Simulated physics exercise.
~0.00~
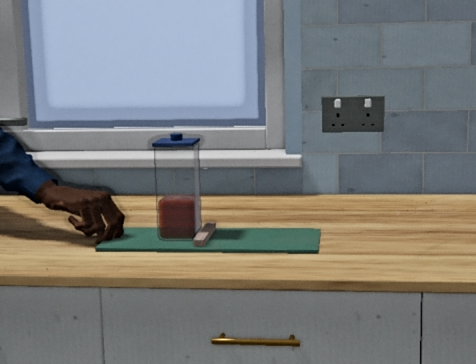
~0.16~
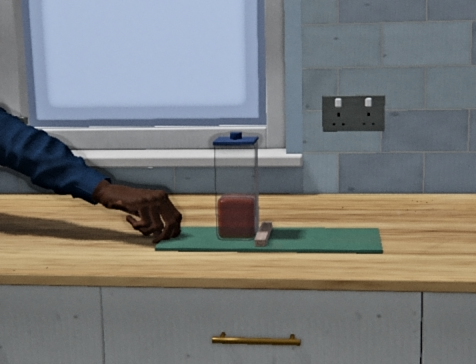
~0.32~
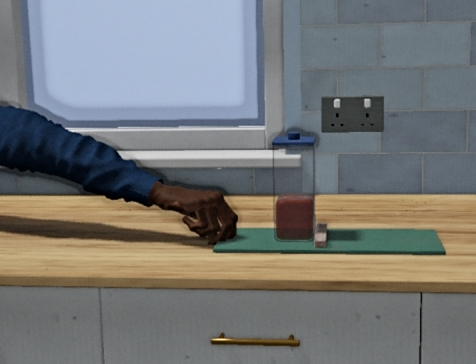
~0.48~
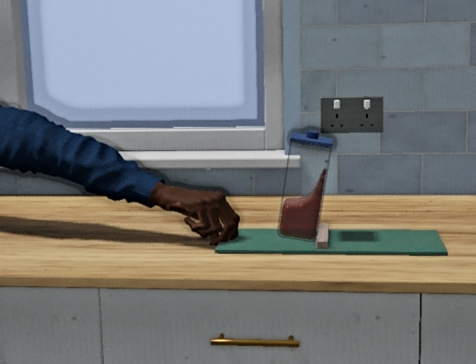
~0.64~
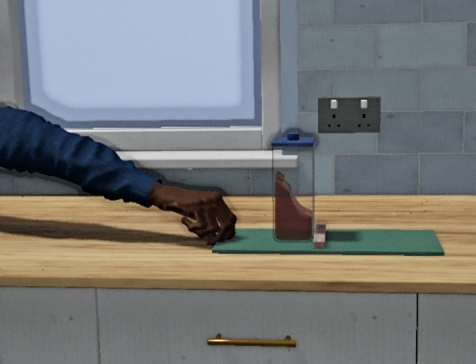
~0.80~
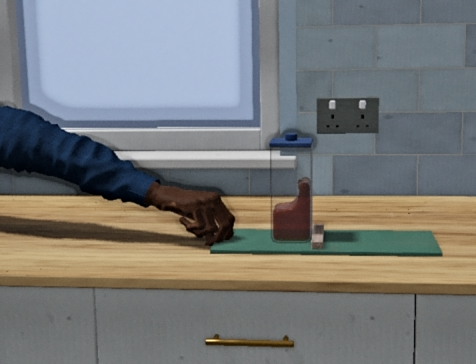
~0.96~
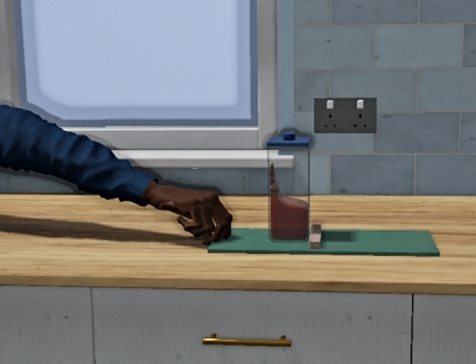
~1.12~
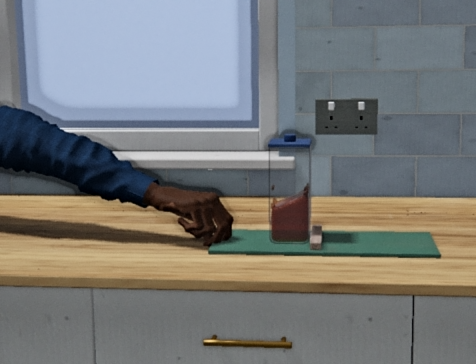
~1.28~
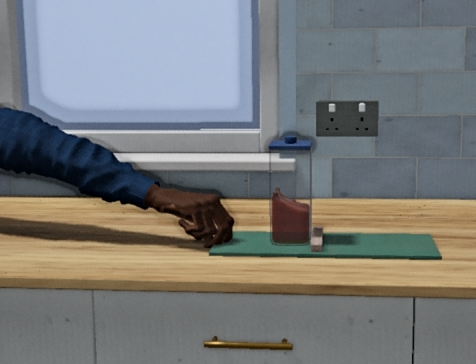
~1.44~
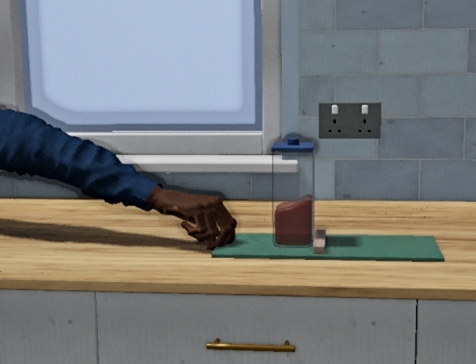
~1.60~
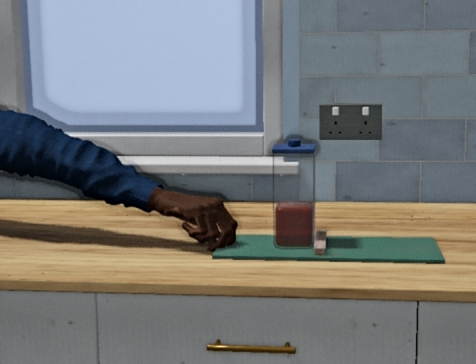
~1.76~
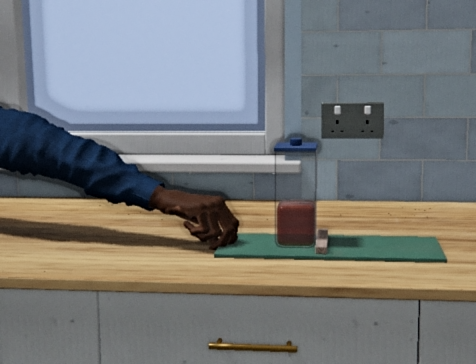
On a wooden kitchen counter below a window, a hand in a blue sleeve holds the left end of a green board carrying a clear, square bottle with a blue cap, partly filled with reddish-brown liquid. The hand pushes the board to the right, with the bottle riding behind a small batten. The board stops, and the bottle tips to the right against the batten while the liquid surges up inside. The bottle rocks back upright, its liquid sloshing from side to side. Gradually the liquid settles level, and the bottle remains standing on the still board.
